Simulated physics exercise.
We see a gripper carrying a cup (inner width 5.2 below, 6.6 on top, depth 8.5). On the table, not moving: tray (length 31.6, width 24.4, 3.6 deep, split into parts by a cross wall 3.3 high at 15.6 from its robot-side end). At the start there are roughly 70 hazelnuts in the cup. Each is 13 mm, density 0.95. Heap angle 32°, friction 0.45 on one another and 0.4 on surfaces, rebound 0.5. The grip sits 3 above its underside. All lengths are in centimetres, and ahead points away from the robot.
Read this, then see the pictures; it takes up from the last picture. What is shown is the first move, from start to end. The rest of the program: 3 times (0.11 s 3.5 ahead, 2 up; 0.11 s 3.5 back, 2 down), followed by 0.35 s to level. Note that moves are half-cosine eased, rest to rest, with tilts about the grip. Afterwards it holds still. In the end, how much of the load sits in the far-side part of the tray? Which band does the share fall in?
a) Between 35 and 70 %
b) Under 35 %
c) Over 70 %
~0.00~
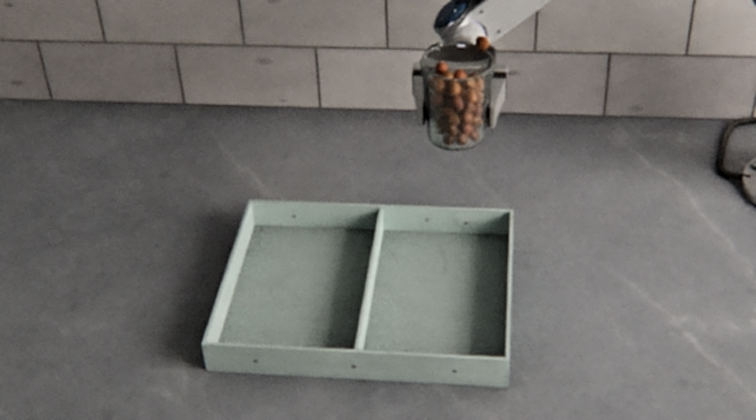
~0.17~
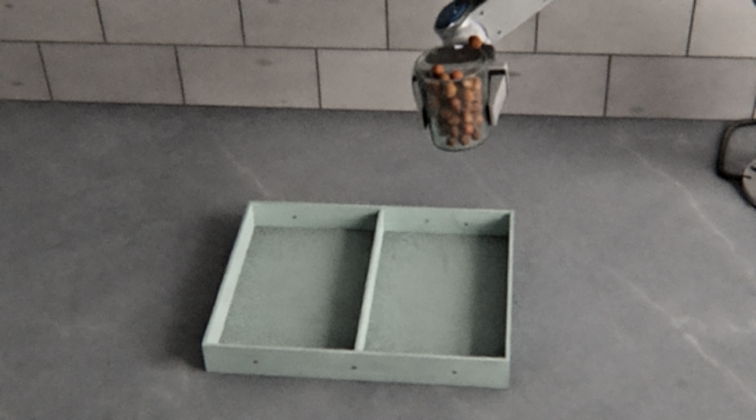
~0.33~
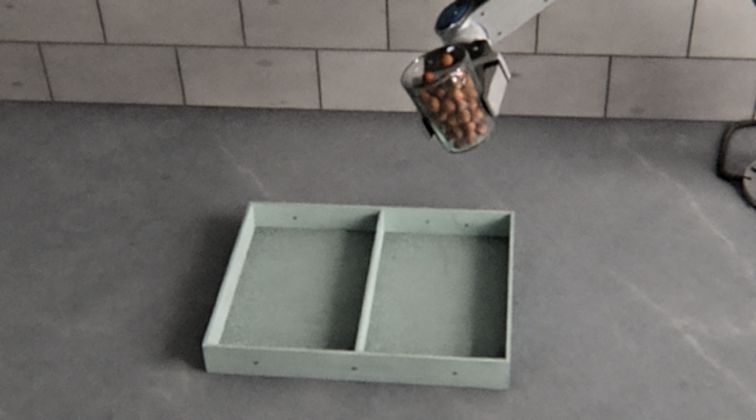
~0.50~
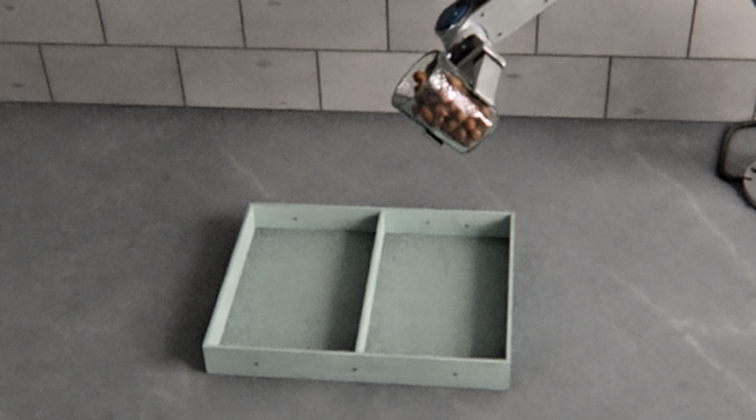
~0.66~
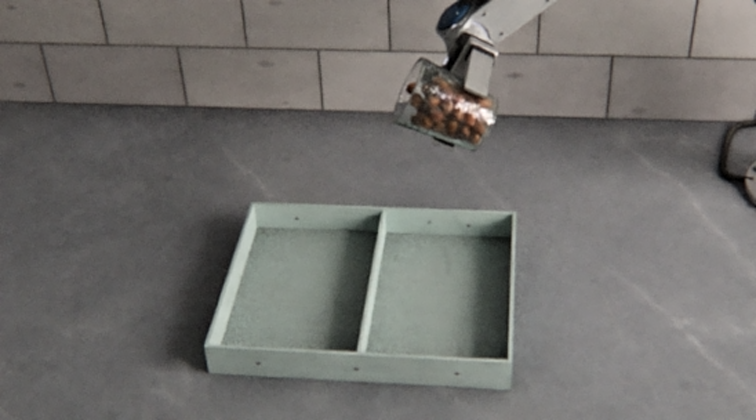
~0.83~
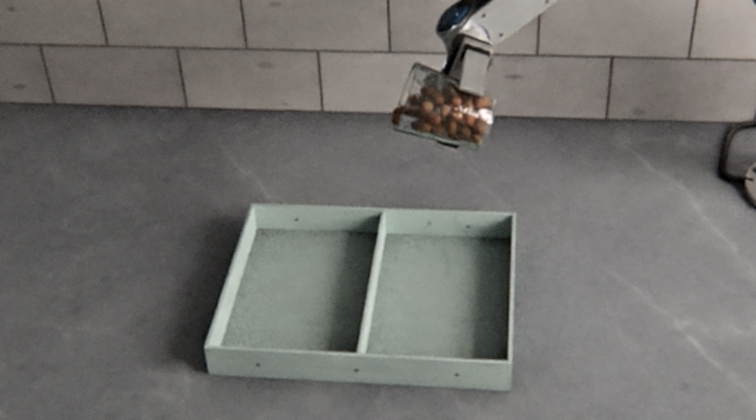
(a) Between 35 and 70 %.
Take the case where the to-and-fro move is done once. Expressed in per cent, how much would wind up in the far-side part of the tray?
45 per cent.
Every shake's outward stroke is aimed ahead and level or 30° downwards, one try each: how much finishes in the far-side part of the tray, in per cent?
Estimates, in order: 45 % then 20 %.
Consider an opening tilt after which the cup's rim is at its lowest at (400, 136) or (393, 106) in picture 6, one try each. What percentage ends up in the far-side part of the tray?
The first try gives around 85 percent and the second around 35 percent.
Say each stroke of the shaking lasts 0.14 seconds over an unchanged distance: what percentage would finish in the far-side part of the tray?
40 %.
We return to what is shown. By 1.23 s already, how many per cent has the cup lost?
Roughly 55 percent up to then.
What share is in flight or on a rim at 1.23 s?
Logged share: Close to 1 per cent.
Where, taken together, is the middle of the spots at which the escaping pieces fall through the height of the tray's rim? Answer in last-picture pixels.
Near (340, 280).
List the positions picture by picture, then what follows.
The cup middle at (457, 100), level; upper third of the load around (455, 88), from x 435 to 485, top at y 40; 74 in the cup, in the first picture.
The cup middle at (456, 101), tilted 7° forward; upper third of the load around (454, 89), from x 430 to 480, top at y 40, in the second picture.
The cup middle at (453, 103), tilted 24° forward; upper third of the load around (454, 91), from x 425 to 480, top at y 60, in the third picture.
The cup middle at (449, 106), tilted 46° forward; upper third of the load around (447, 95), from x 415 to 485, top at y 75, in the fourth picture.
The cup middle at (448, 108), tilted 63° forward; upper third of the load around (450, 98), from x 415 to 485, top at y 85, in the fifth picture.
The cup middle at (447, 110), tilted 70° forward; upper third of the load around (452, 102), from x 395 to 485, top at y 90; 74 in the cup, in the sixth picture.
After 1.23 s, tilted 70° forward, highest piece 28 above the table; 35 in the cup, 35 in the far-side part, 3 in the robot-side part, 1 in flight or on a rim.
After 1.64 s, tilted 43° forward, highest piece 28 above the table; 46 in the far-side part, 15 in the cup, 10 in the robot-side part, 2 on the table or floor, 1 in flight or on a rim.
After 2.04 s, level, highest piece 26 above the table; 46 in the far-side part, 15 in the cup, 11 in the robot-side part, 2 on the table or floor.
After 3.09 s, level, highest piece 26 above the table; 46 in the far-side part, 15 in the cup, 11 in the robot-side part, 2 on the table or floor.
In the end, 46 in the far-side part, 15 in the cup, 11 in the robot-side part, 2 on the table or floor. That is 62 % in the far-side part of the tray.
